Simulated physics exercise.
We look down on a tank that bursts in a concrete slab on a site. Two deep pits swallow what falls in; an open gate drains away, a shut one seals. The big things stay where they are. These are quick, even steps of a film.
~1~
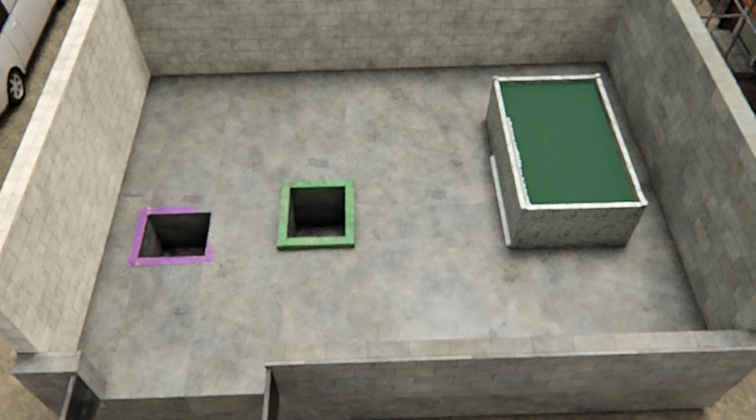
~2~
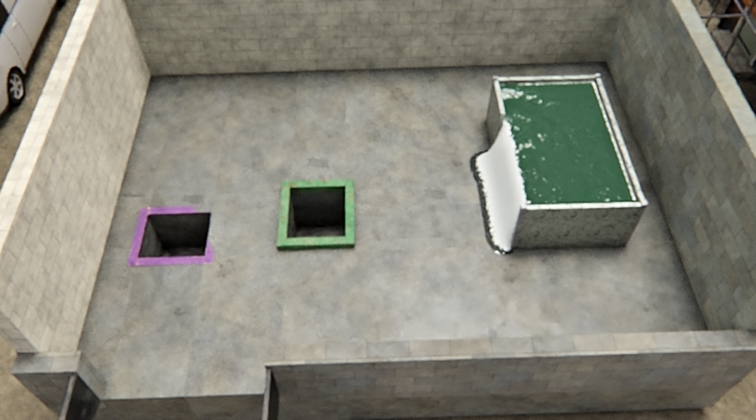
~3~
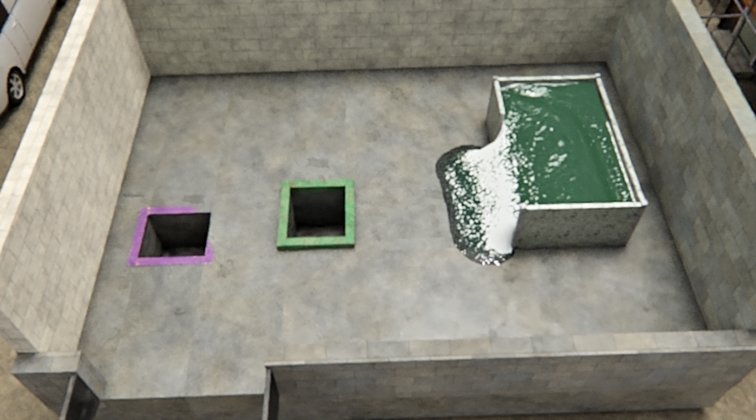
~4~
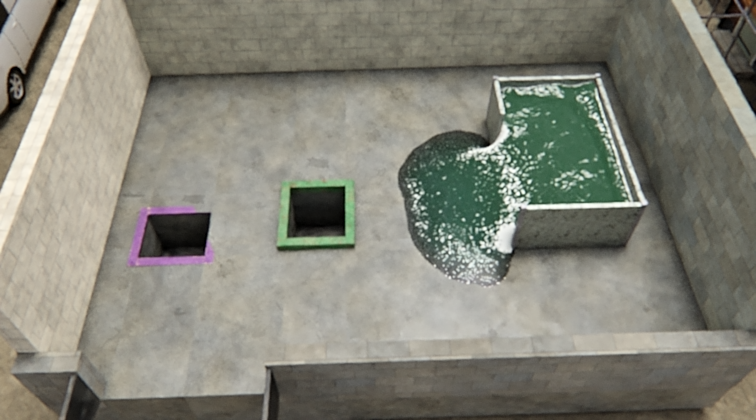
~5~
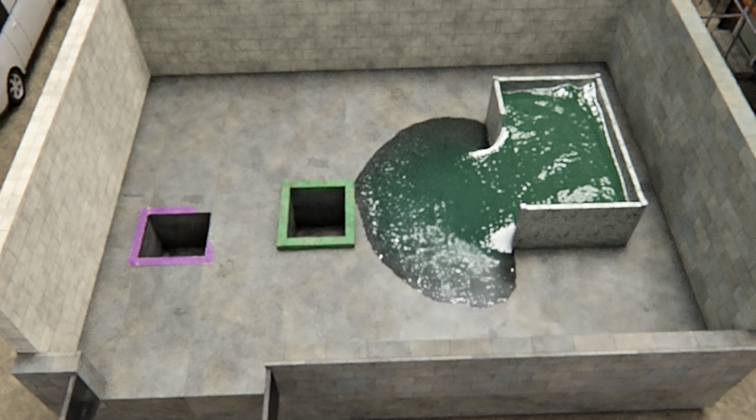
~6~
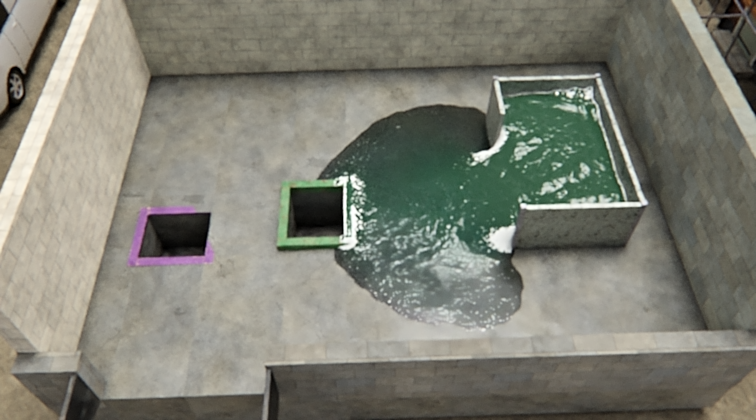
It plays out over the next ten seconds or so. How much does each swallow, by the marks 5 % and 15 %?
The gate takes over 15 %; the purple pit takes over 15 %; the green pit takes over 15 %.
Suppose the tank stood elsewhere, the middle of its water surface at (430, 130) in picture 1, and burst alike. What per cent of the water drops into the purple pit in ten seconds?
Roughly, in per cent: Purple 12.
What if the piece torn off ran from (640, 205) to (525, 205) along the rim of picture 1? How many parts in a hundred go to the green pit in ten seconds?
Per cent: Green 0.
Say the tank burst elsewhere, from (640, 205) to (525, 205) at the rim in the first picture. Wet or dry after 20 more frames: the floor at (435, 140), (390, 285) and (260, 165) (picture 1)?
In turn: No water, wet, clear.
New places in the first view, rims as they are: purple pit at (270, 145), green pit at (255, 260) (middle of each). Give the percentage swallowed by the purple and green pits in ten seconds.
Parts in a hundred: Purple 20, green 14.
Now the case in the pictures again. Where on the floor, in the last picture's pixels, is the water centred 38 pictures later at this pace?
Roughly at (305, 197).
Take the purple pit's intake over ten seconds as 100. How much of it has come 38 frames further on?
Close to 50 %.
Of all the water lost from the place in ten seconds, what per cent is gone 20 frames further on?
Near 45 in a hundred.
A moment on, water covers 40 % of the floor; the gate 0 %, the purple pit 0 %, the green pit 8 %.
Next, water covers 60 % of the floor; the gate 1 %, the purple pit 0 %, the green pit 15 %.
Then, water covers 65 % of the floor; the gate 6 %, the purple pit 1 %, the green pit 19 %.
Later, water covers 60 % of the floor; the gate 13 %, the purple pit 9 %, the green pit 21 %.
In the end, water covers 80 % of the floor; the gate 17 %, the purple pit 18 %, the green pit 21 %.
